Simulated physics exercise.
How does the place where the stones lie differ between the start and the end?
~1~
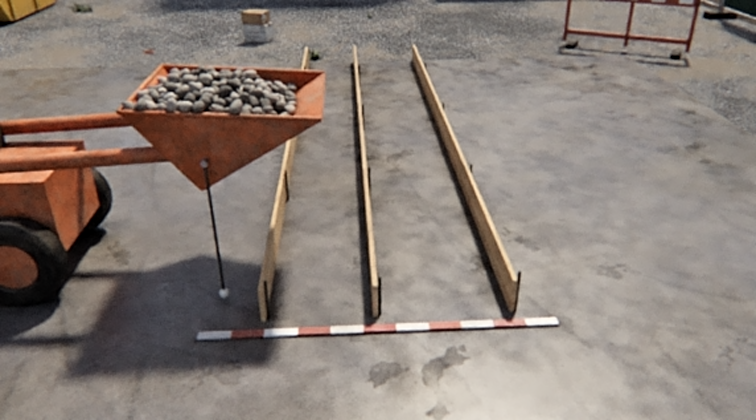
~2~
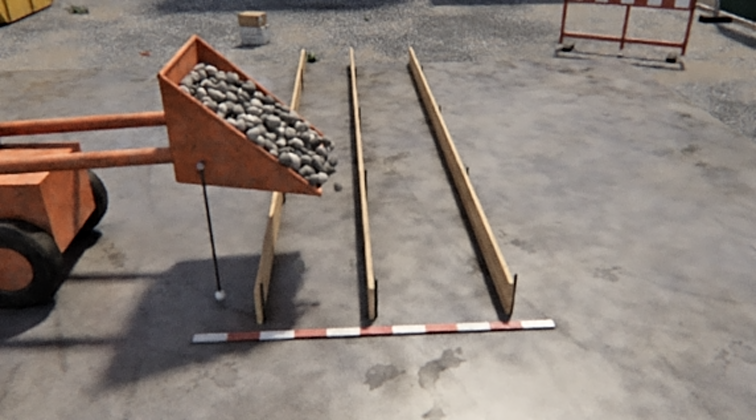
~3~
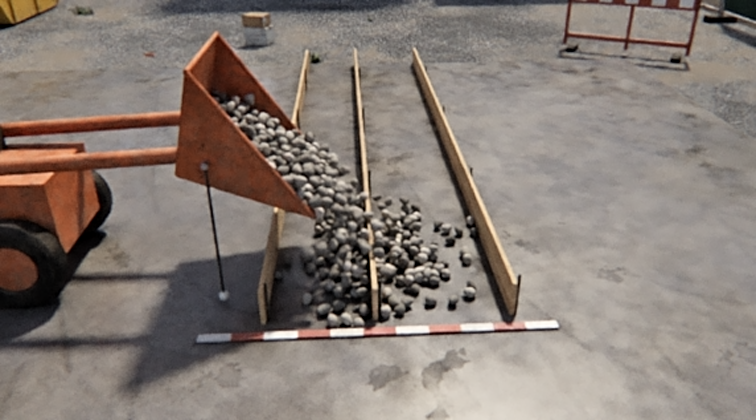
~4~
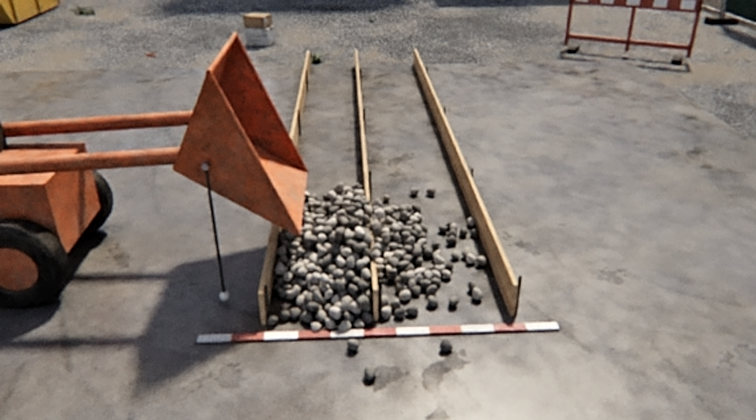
At the start the stones are heaped in the loader's raised bucket. By the end they lie lower and further right, piled on the ground among the boards, mostly in the left bay.
